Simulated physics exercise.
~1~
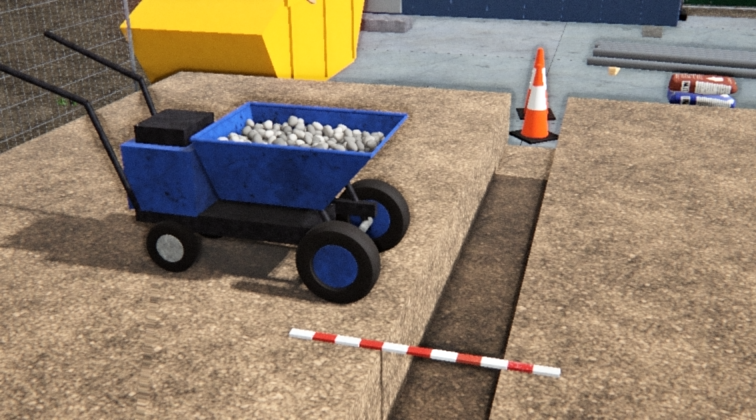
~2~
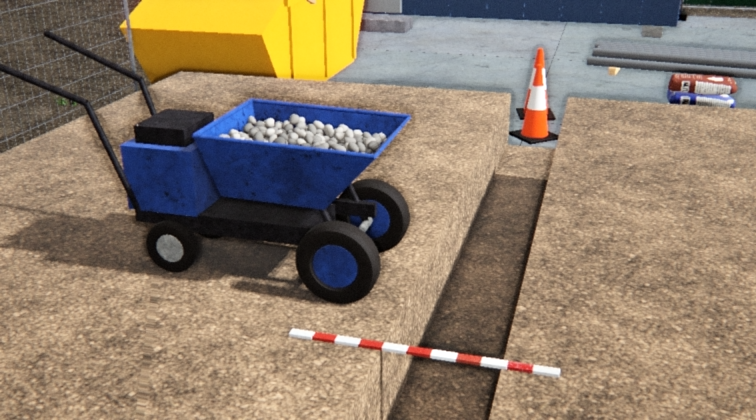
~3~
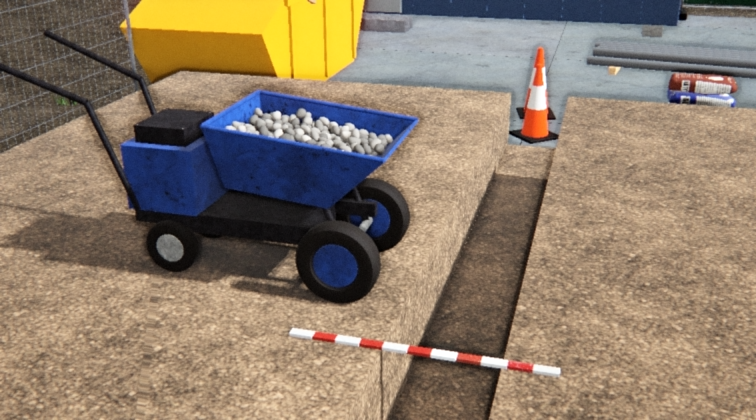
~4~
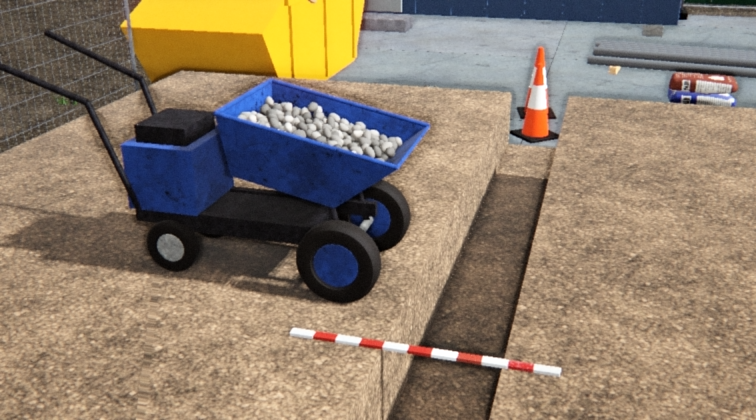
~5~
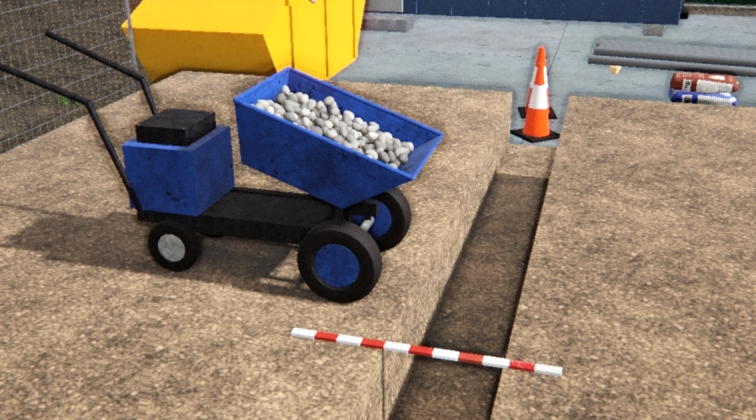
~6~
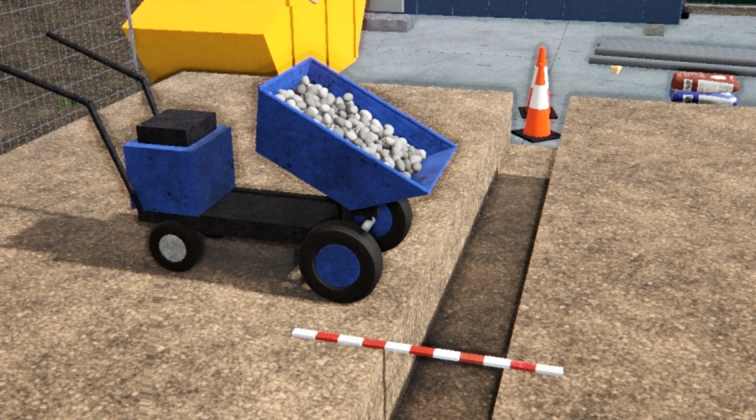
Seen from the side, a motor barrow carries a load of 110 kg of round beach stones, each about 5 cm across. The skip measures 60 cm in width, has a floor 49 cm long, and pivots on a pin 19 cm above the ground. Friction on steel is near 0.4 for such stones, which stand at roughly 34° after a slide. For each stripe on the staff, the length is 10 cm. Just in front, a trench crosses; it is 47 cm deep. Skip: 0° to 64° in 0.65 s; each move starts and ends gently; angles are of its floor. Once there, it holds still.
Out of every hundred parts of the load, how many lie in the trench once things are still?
Around 45 out of 100.
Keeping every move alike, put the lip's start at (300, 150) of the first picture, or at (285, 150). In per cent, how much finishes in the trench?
Roughly 100 percent for the first, and 100 percent for the second.
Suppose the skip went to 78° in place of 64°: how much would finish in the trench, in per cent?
In that case some 50 per cent.
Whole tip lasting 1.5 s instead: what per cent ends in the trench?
Roughly 65% would finish there.
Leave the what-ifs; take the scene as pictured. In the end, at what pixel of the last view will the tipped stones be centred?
The resting stones are centred at roughly (538, 293).
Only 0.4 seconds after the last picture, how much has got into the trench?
Approx. 15 % of the load.
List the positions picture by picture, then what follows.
The first frame shows lip at (372, 156), floor tilted 0°, highest stones at (330, 134).
The second frame shows lip at (375, 157), floor tilted 2°, highest stones at (291, 130).
The third frame shows lip at (384, 161), floor tilted 6°, highest stones at (275, 121).
In the fourth frame, the skip is at 12°, its lip at (397, 168); the top of the load is at (281, 111).
In the fifth frame, the skip is at 20°, its lip at (413, 179); the top of the load is at (295, 100).
The sixth frame shows lip at (428, 193), floor tilted 28°, highest stones at (305, 92).
Then, 0.2 s after the last picture the floor is at 54°, 100 % in the skip; the foremost stones are at (449, 209).
Then, 0.4 s after the last picture the floor is at 64°, 78 % in the skip, 17 % in the trench, 4 % past the trench; the foremost stones are at (536, 282).
Then, 0.8 s after the last picture the floor is at 64°, 25 % in the skip, 22 % in the trench, 53 % past the trench; the foremost stones are at (701, 338).
Then, 2.8 s after the last picture the floor is at 64°, 0 % in the skip, 45 % in the trench, 55 % past the trench; the foremost stones are past the picture's edge.
